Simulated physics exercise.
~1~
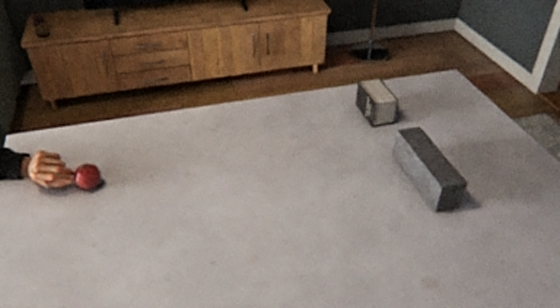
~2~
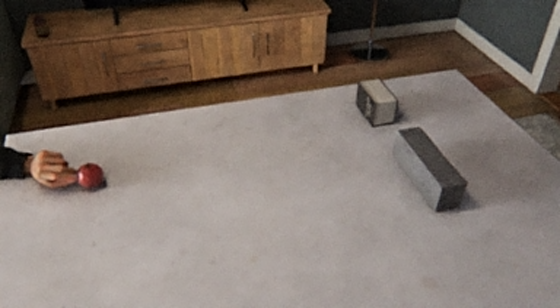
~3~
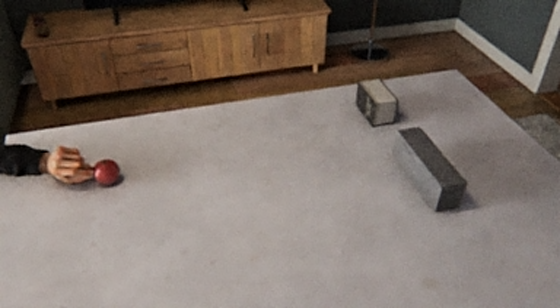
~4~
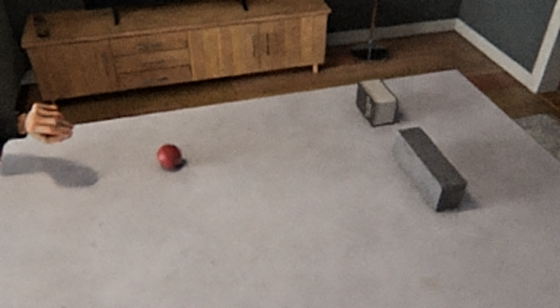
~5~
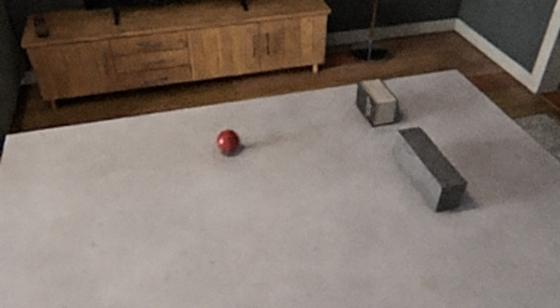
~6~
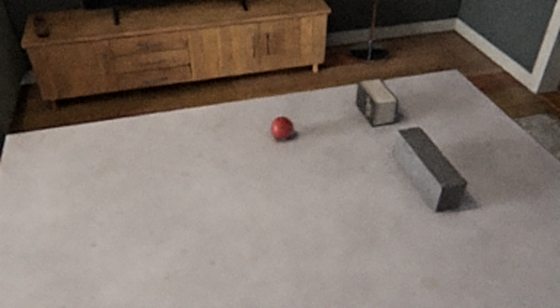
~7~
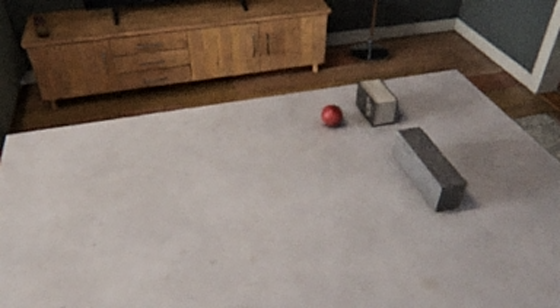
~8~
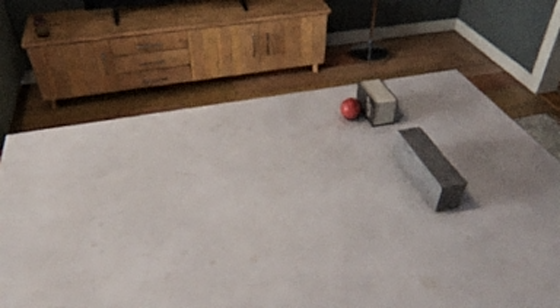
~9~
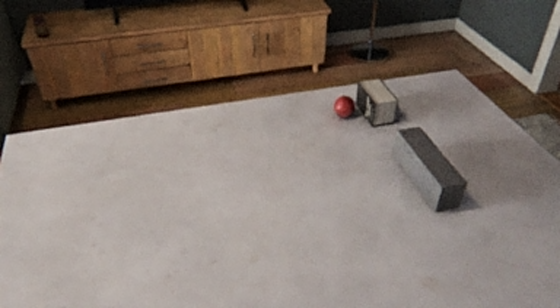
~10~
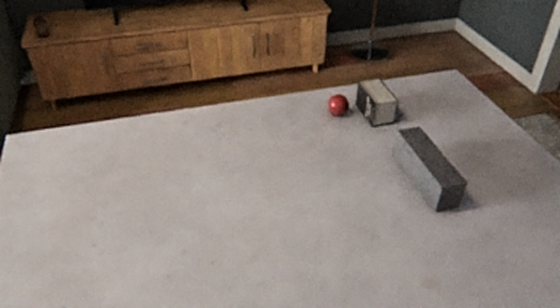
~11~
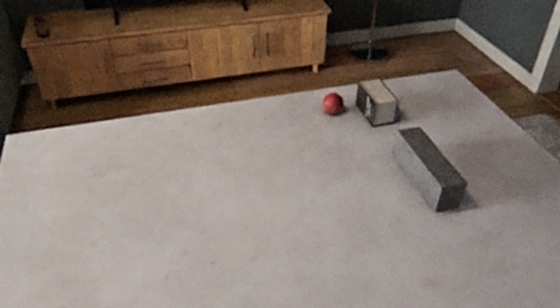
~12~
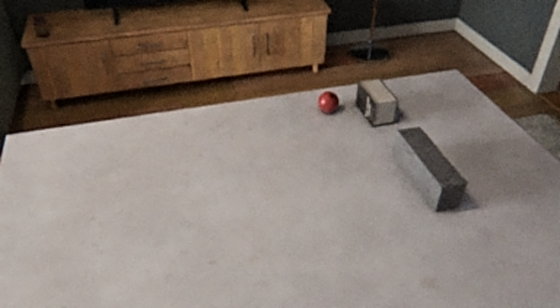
A hand rolls a red ball right across the table, and it bounces off a block.
